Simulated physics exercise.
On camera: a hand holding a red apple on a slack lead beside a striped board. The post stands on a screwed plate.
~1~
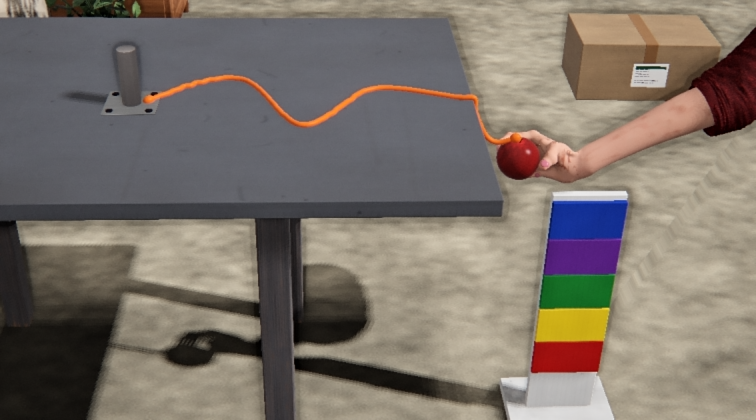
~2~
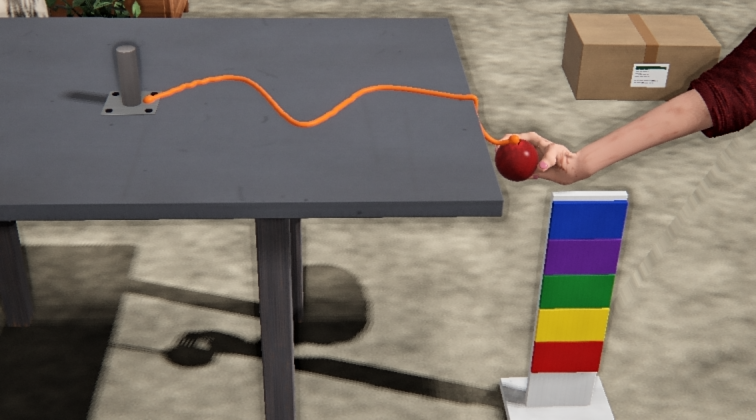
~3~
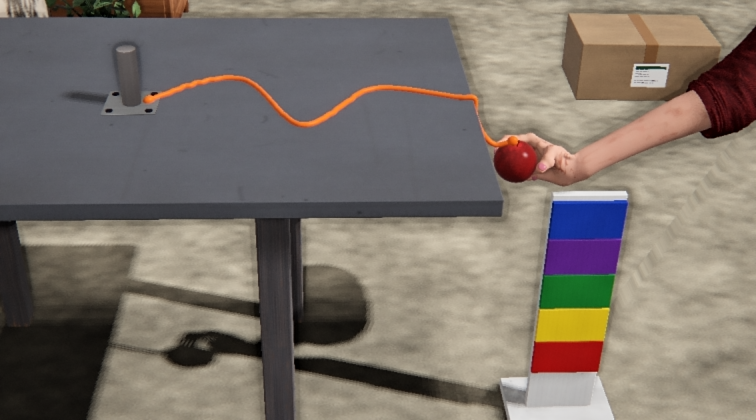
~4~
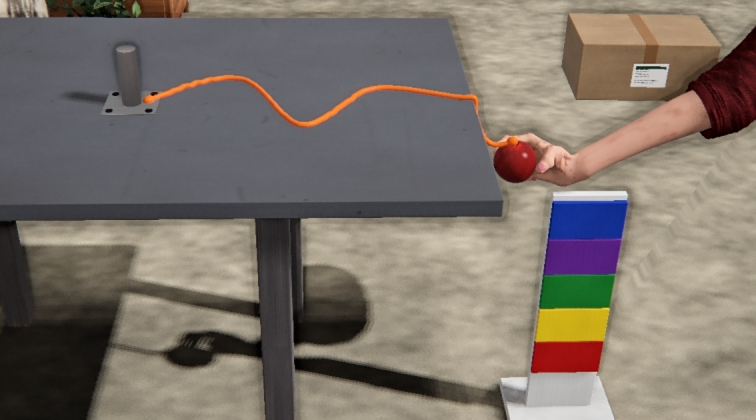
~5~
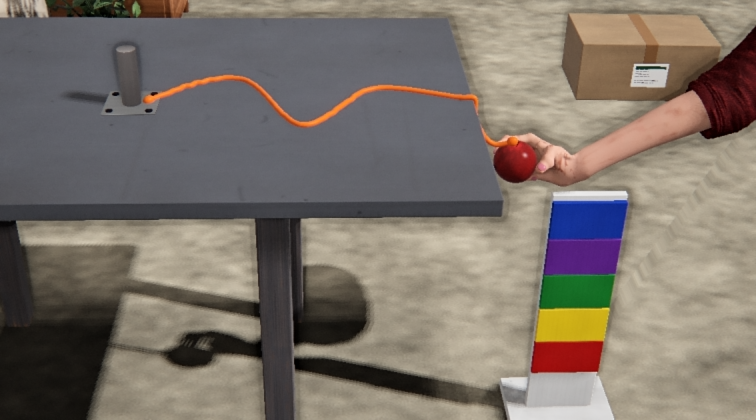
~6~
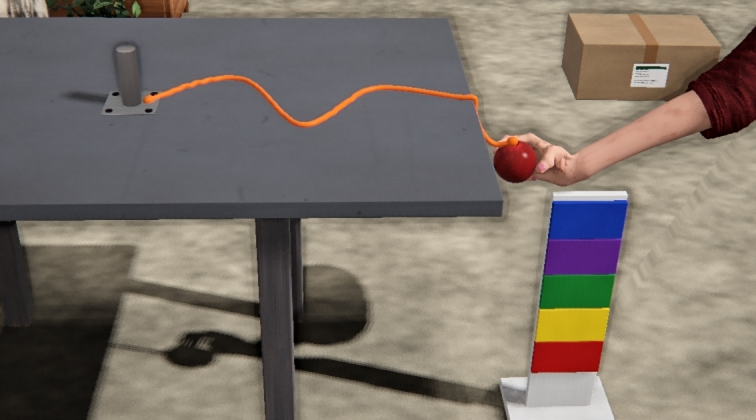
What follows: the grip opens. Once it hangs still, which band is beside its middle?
At green.
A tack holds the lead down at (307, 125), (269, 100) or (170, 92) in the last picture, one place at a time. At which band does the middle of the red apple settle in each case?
It would be blue; purple; green.
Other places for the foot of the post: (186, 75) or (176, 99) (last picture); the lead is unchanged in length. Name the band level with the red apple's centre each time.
One after the other, yellow; yellow.
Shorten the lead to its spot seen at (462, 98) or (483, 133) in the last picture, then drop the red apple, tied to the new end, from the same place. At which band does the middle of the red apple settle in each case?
It would be blue; purple.
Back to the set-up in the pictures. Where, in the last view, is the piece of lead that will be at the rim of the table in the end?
Near (354, 97).
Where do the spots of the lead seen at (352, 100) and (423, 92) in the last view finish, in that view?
About (467, 102), and the other about (471, 175).
Soon after, apple near (486, 292); level with green.
Then, apple near (440, 294); level with green.
At rest, apple near (461, 295); level with green. Its centre hangs level with the green band.
